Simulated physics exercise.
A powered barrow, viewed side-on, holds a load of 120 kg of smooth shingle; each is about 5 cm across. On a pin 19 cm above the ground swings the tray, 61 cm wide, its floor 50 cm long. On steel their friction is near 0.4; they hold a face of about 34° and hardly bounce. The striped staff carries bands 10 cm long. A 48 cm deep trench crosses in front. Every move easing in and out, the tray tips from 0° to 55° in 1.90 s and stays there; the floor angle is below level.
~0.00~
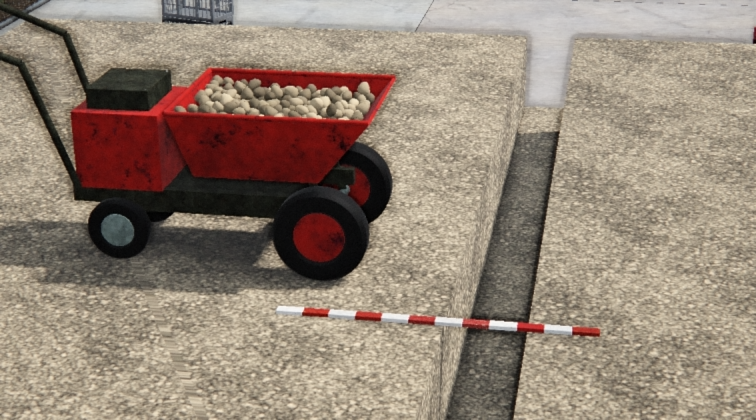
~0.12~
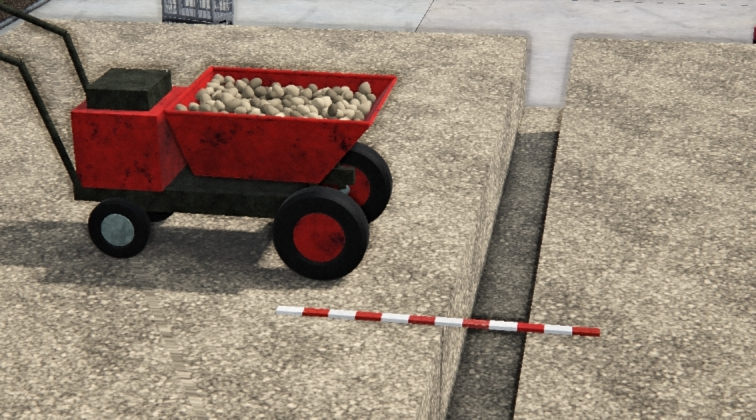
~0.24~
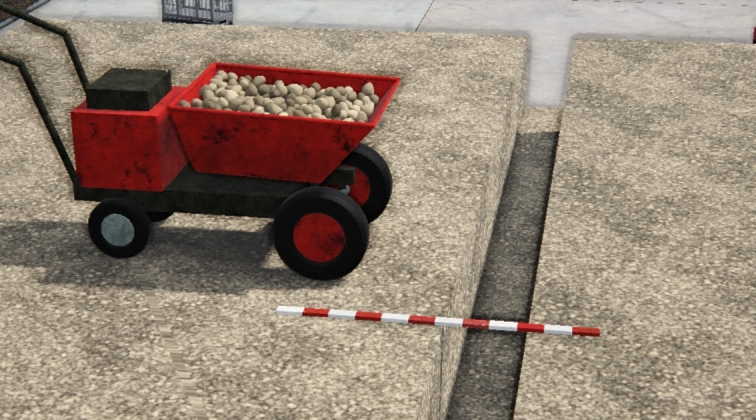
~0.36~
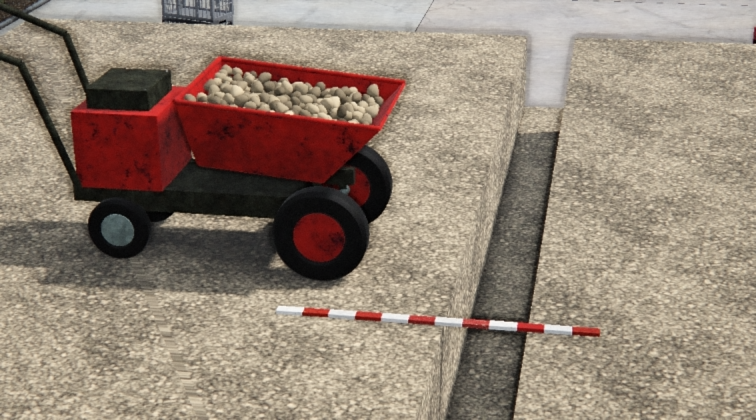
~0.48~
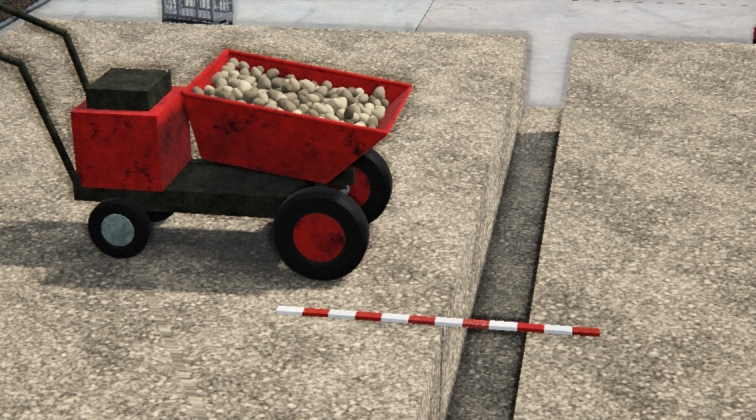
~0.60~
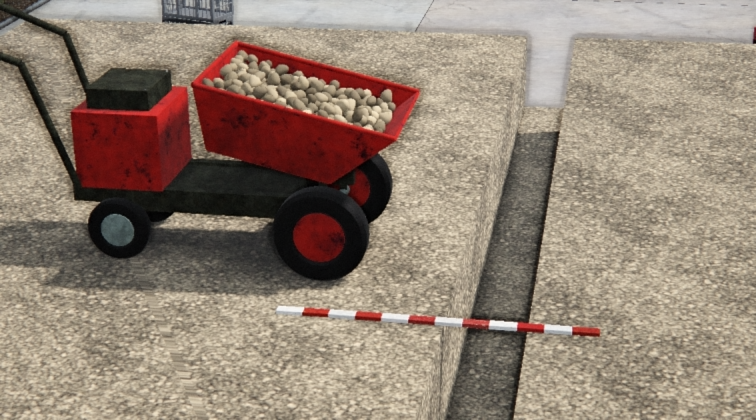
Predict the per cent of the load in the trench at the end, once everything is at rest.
Near 72 per cent.
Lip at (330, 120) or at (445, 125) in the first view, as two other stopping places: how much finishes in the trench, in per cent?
It'd be around 55 per cent and after that around 25 per cent.
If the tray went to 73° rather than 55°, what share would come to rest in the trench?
About 95 per cent would end up in the trench.
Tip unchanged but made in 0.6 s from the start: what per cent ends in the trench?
In that case some 55 per cent.
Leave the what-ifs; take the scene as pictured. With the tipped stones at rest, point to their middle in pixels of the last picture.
I'd put it close to (500, 352).
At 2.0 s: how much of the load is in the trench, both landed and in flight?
About 20%.
After 1.4 s the floor is at 46°; 100 % in the tray; the foremost stones are at (438, 171).
After 2.0 s the floor is at 55°; 78 % in the tray, 1 % short of the trench, 21 % in the trench; the foremost stones are at (534, 296).
After 2.3 s the floor is at 55°; 56 % in the tray, 42 % in the trench, 2 % past the trench; the foremost stones are at (594, 272).
After 4.3 s the floor is at 55°; 26 % in the tray, 72 % in the trench, 2 % past the trench; the foremost stones are at (646, 271).
